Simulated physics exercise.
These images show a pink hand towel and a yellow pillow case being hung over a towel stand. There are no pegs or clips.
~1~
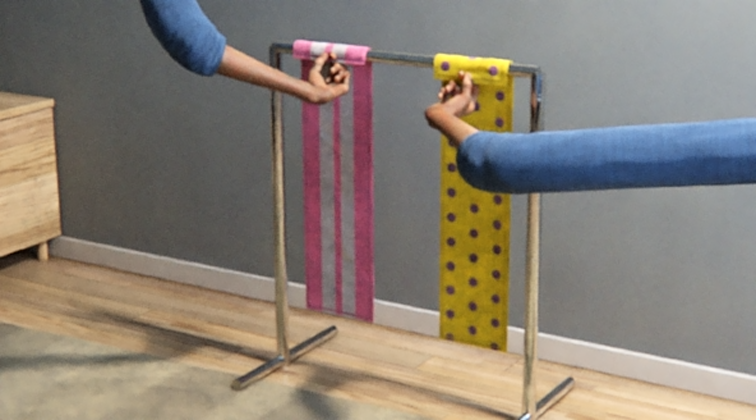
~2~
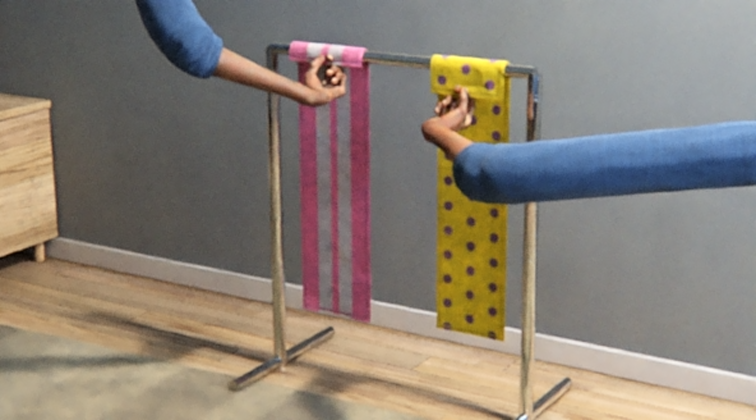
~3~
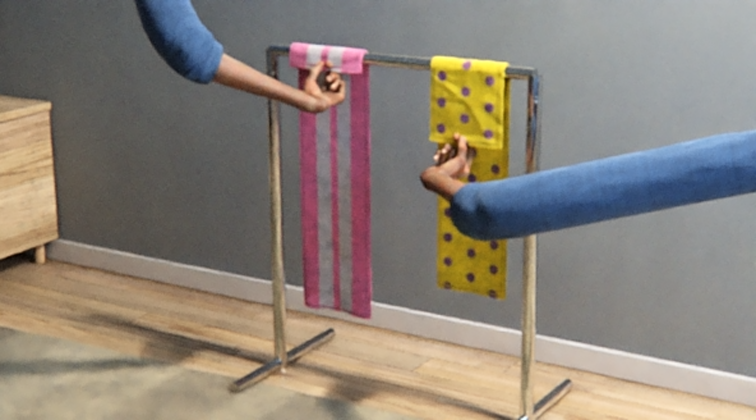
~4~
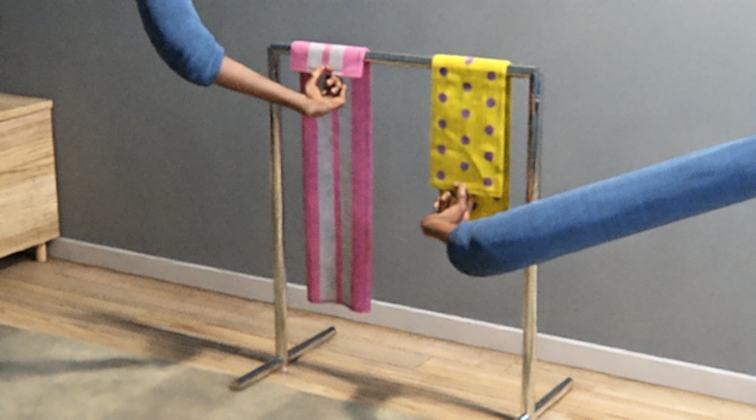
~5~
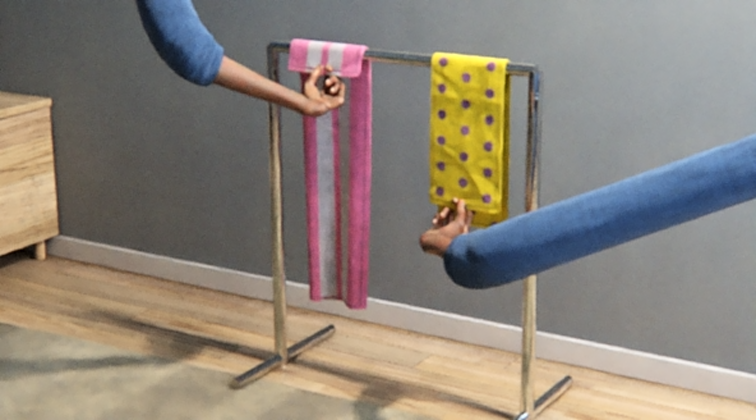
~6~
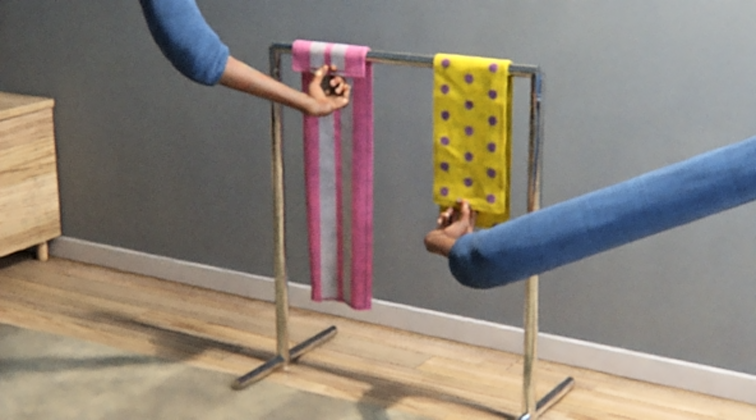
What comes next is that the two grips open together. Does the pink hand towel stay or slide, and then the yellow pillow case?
At the end, the pink hand towel does not stay; the yellow pillow case does not fall.
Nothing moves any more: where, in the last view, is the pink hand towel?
About (342, 372) in the last view.
Then, 0.32 s later than the last view, hand towel clear of the rail and dropping near (340, 250); pillow case at rest on the rail.
Then, 0.62 s later than the last view, hand towel in a heap on the floor near (343, 369); pillow case at rest on the rail.
Then, 1.12 s later than the last view, hand towel in a heap on the floor near (342, 372); pillow case at rest on the rail.
Finally, hand towel in a heap on the floor near (342, 372); pillow case at rest on the rail. The pink hand towel slides off and the yellow pillow case hangs there.
